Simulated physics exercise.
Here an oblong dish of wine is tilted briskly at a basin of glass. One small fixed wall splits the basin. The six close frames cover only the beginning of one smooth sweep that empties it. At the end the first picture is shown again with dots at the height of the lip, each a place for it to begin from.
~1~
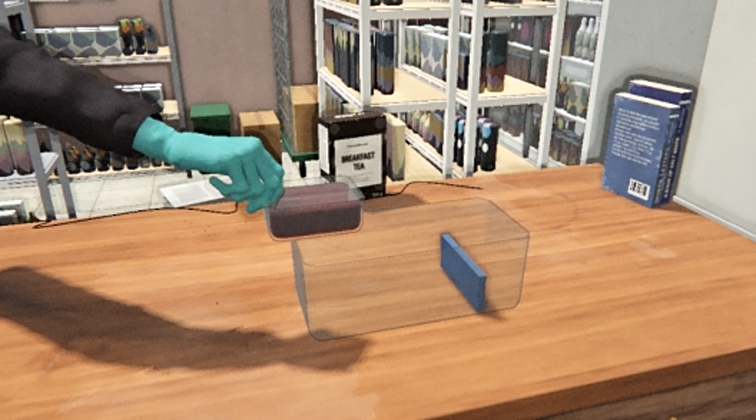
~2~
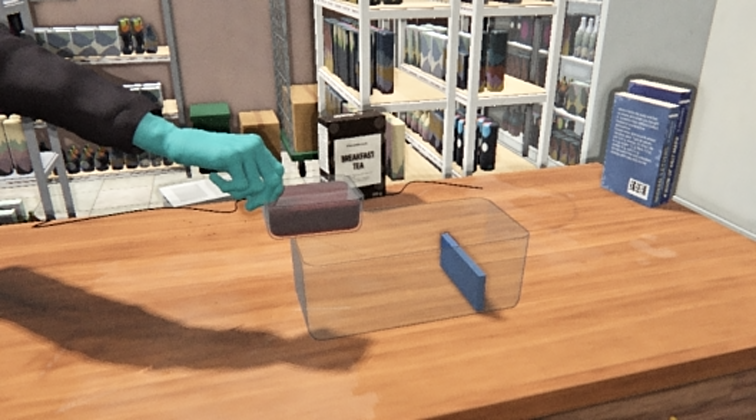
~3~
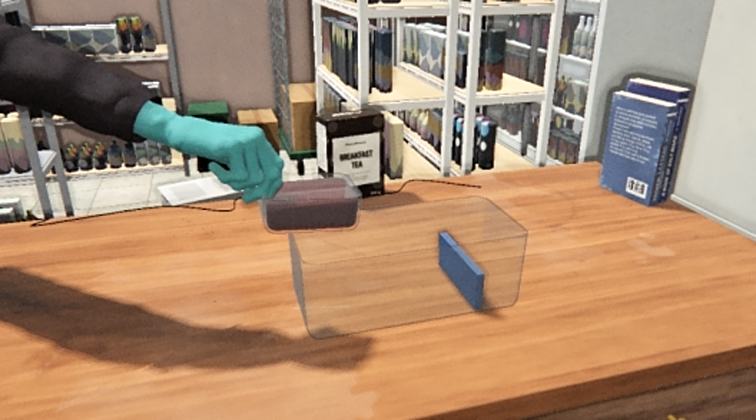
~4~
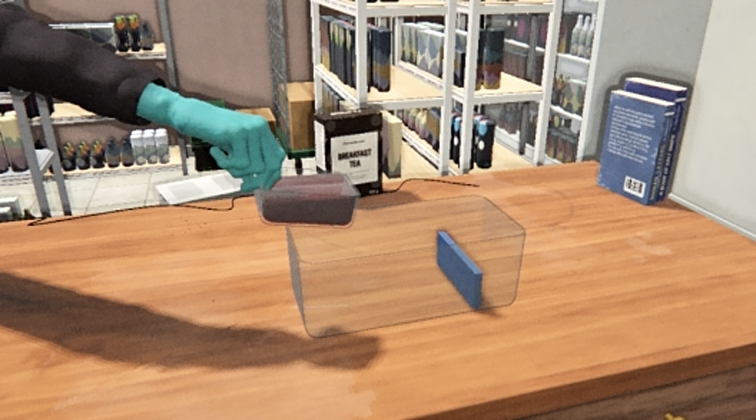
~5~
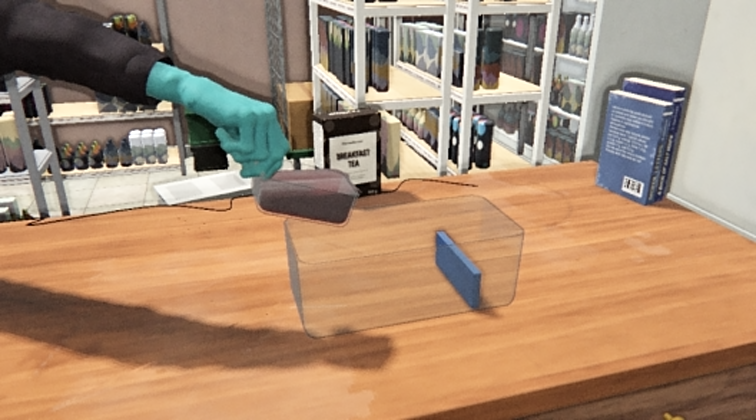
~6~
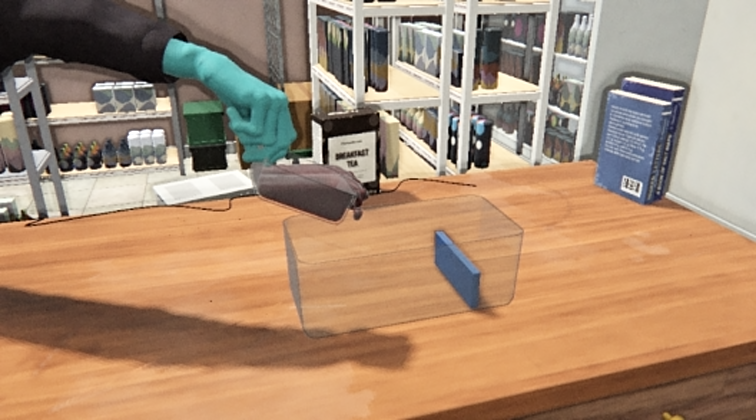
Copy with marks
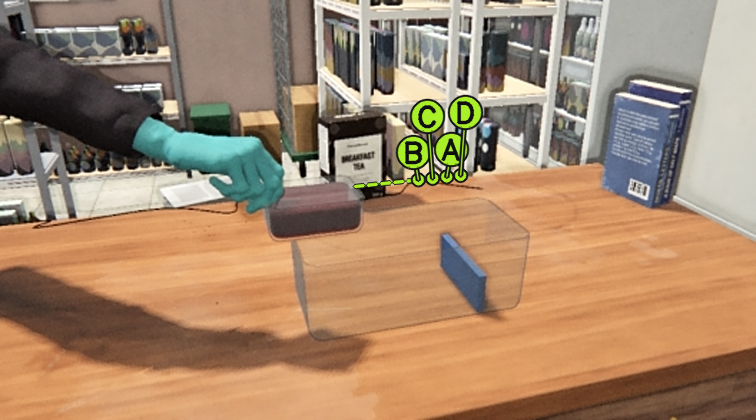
A small oblong dish of dark wine, held upright by a teal-gloved hand, hovers above the left end of a clear glass basin on a wooden table. The hand lifts and turns, tilting the dish steadily rightward, until the wine slips over its lip and hangs just below the rim.
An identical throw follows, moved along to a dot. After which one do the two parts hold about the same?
It is B.
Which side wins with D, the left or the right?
The right side.
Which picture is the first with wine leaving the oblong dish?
Picture 5.
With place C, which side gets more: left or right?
More ends on the right.
On the marked copy, A at (446, 176); B at (418, 179); C at (432, 178); D at (460, 175).
If A is chosen, about 14 % ends left of the wall and 85 % right of it.
If B is chosen, about 44 % ends left of the wall and 56 % right of it.
If C is chosen, about 23 % ends left of the wall and 76 % right of it.
If D is chosen, about 6 % ends left of the wall and 93 % right of it.
